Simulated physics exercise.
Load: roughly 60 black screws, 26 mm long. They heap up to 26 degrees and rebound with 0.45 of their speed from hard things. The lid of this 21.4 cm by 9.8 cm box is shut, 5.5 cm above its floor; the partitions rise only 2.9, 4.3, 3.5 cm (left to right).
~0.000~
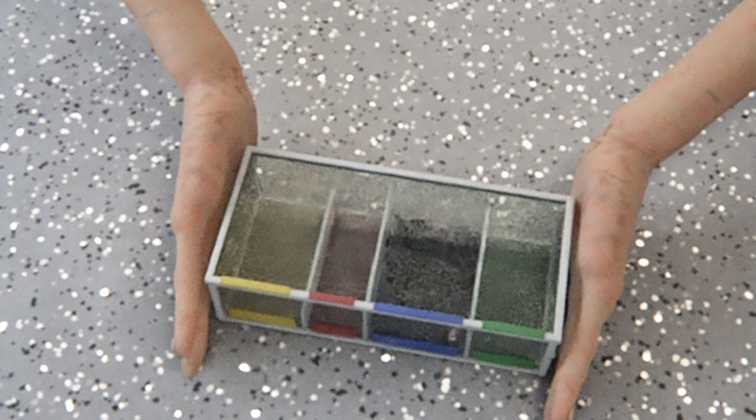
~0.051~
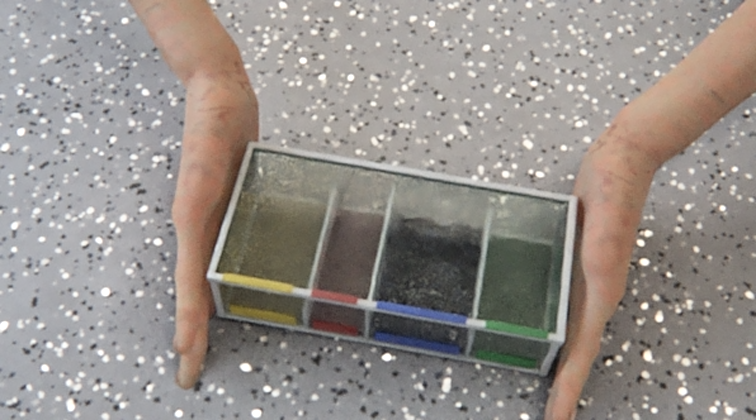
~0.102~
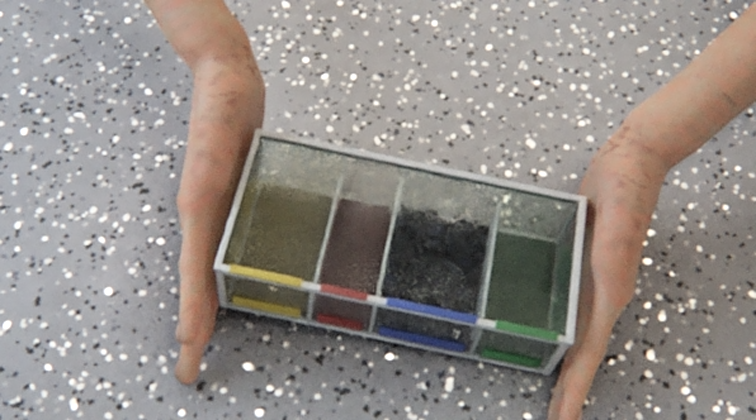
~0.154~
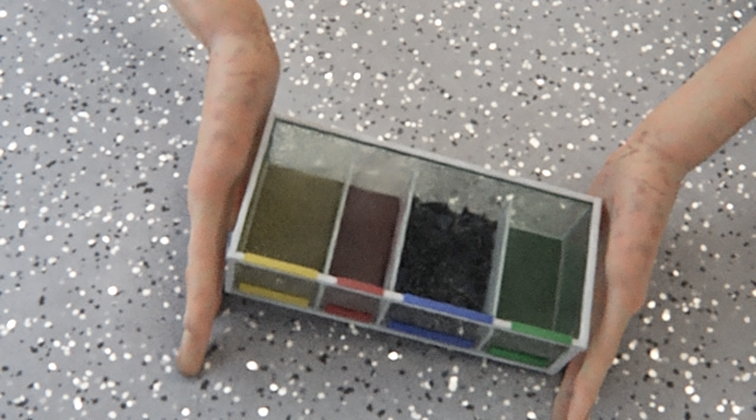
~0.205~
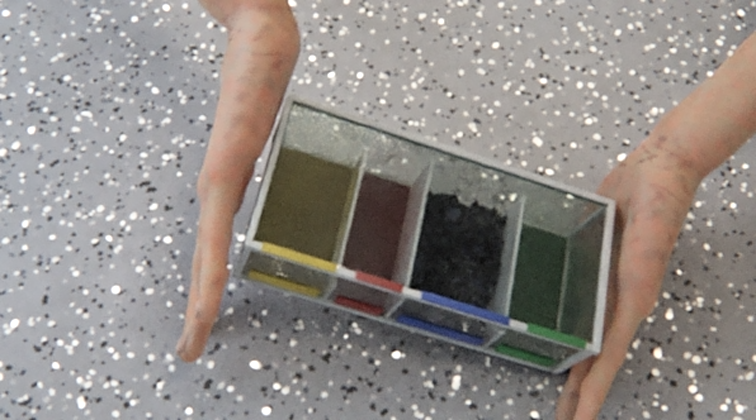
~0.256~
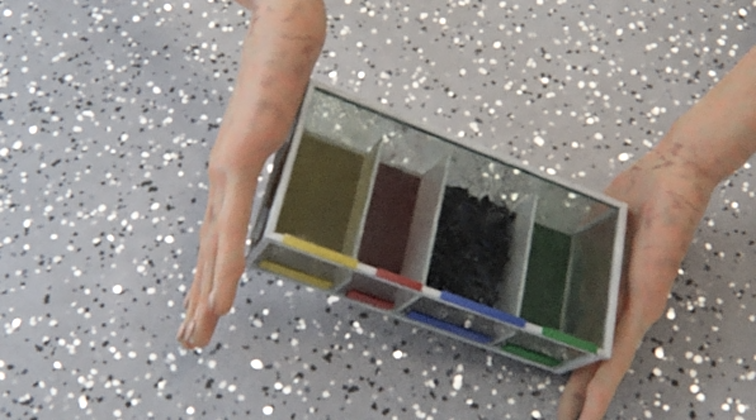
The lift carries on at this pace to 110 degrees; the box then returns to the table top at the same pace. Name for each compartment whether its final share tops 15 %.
Red below, blue above, green above, yellow below.
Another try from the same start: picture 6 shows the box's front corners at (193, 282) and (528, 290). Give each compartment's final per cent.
Red 5, blue 85, green 0, yellow 5.
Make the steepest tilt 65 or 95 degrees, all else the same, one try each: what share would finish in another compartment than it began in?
Some 0 and 45 per cent.
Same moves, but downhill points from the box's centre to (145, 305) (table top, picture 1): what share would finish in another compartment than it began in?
Some 20 per cent.
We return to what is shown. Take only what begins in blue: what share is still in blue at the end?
Some 40 per cent.
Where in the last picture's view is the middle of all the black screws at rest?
Around (511, 316).
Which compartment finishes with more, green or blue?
The green one has more.
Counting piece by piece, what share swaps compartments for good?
Roughly 60 per cent.
After 1.06 s, tilt 109 degrees; blue 60 %, green 40 %.
After 1.59 s, tilt 47 degrees; blue 40 %, green 60 %.
After 2.18 s, tilt 0 degrees; blue 40 %, green 60 %.
In the end, at 2.5 s, red 0 %, blue 40 %, green 60 %, yellow 0 %.
